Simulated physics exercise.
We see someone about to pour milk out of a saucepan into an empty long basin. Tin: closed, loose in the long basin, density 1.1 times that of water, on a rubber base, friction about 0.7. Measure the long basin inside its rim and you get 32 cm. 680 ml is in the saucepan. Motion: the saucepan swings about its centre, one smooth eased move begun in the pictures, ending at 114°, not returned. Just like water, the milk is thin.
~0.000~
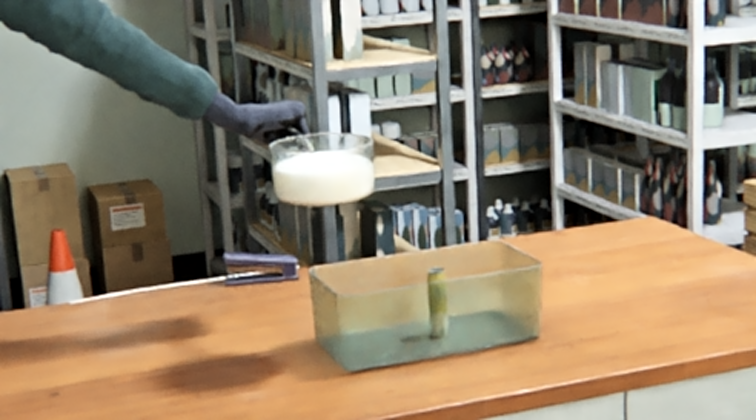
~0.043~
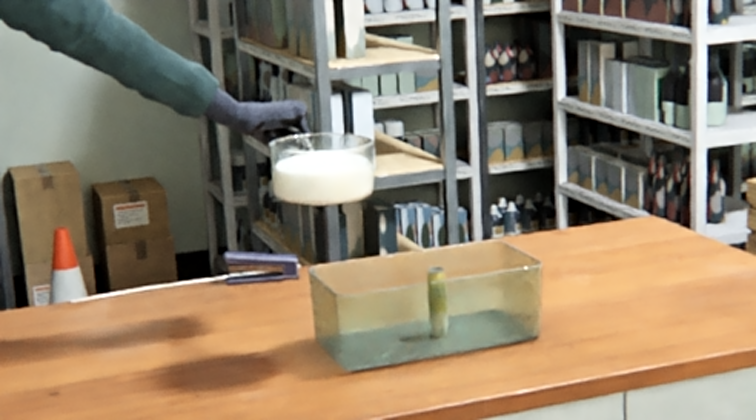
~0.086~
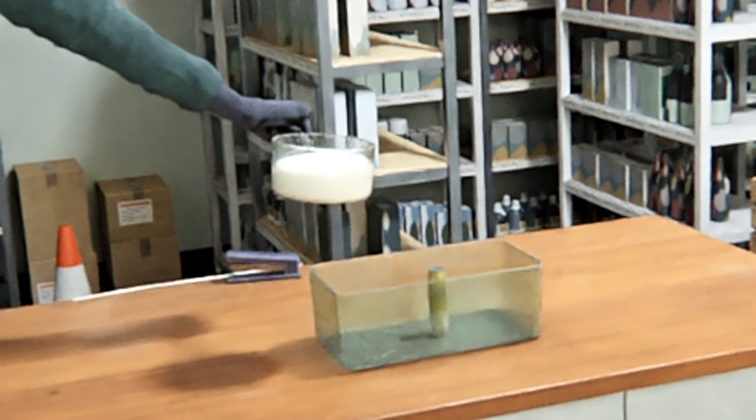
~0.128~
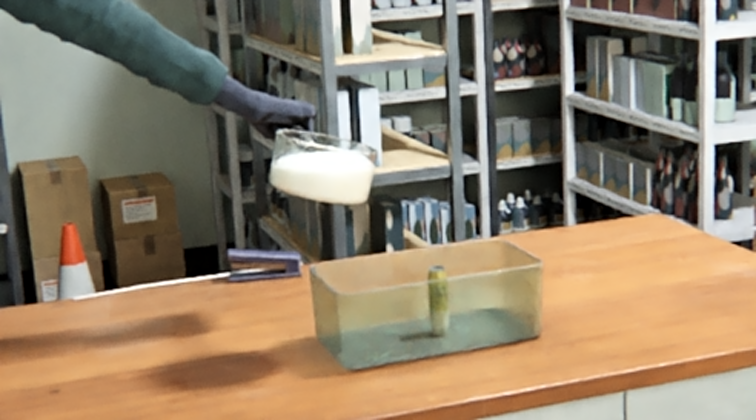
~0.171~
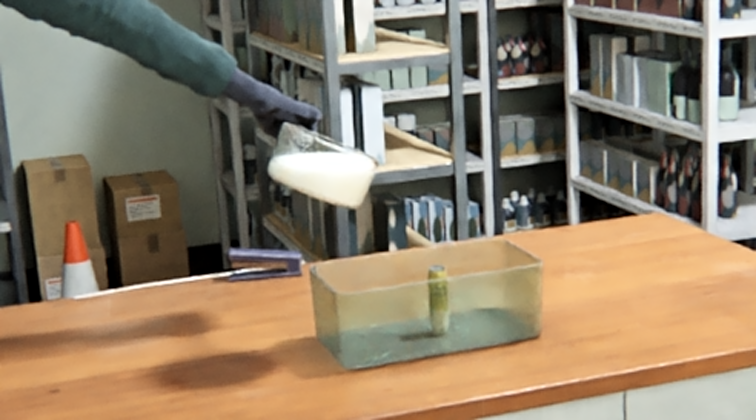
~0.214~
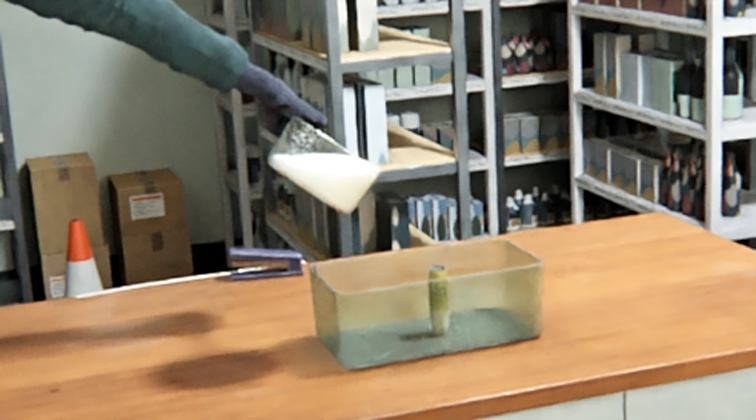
A clear bowl of white milk, held by a gloved hand above a wooden table, stayed nearly level at first, then tilted steadily down to the right over a glass basin with a small greenish tin inside.
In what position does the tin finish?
It finishes knocked over.
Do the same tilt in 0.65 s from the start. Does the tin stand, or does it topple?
The tin would overturn.
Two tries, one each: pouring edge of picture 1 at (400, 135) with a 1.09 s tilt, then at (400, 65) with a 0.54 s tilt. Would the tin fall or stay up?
Run one: It does not tip. Run two: It does not tip.
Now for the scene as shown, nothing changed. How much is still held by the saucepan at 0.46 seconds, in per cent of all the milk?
Close to 18 in a hundred.
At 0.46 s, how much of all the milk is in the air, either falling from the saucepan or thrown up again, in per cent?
Around 56 in a hundred.
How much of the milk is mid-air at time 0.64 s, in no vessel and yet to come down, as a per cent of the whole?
Some 7 % is up in the air.
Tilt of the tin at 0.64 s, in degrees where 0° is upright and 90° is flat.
Tilt: Around 5°.
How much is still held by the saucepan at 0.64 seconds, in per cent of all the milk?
3 %.
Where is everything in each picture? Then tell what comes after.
Tilt 0°; pouring edge (369, 139); surface from (275, 169) to (367, 157); the long basin's rim runs from (322, 284) to (522, 253); the tin's top is at (436, 273), in the first picture.
Tilt 2°; pouring edge (370, 140); surface from (275, 168) to (367, 157), in the second picture.
Tilt 7°; pouring edge (372, 144); surface from (275, 166) to (368, 157), in the third picture.
Tilt 15°; pouring edge (374, 150); surface from (274, 165) to (369, 158), in the fourth picture.
Tilt 26°; pouring edge (375, 160); surface from (271, 163) to (372, 160), in the fifth picture.
Tilt 39°; pouring edge (375, 172); surface from (271, 159) to (372, 164); 1 per cent is over the edge, in the sixth picture.
After 0.46 s the tilt is 108° and 18 per cent is still to pour; the tin stands where it began.
After 0.64 s the tilt is 114° and 3 per cent is still to pour; the tin leans 6°.
After 0.83 s the tilt is 114° and 0 per cent is still to pour; the tin leans 8°.
After 1.04 s the tilt is 114° and 0 per cent is still to pour; the tin leans 41°.
In the end the tin lies on its side.
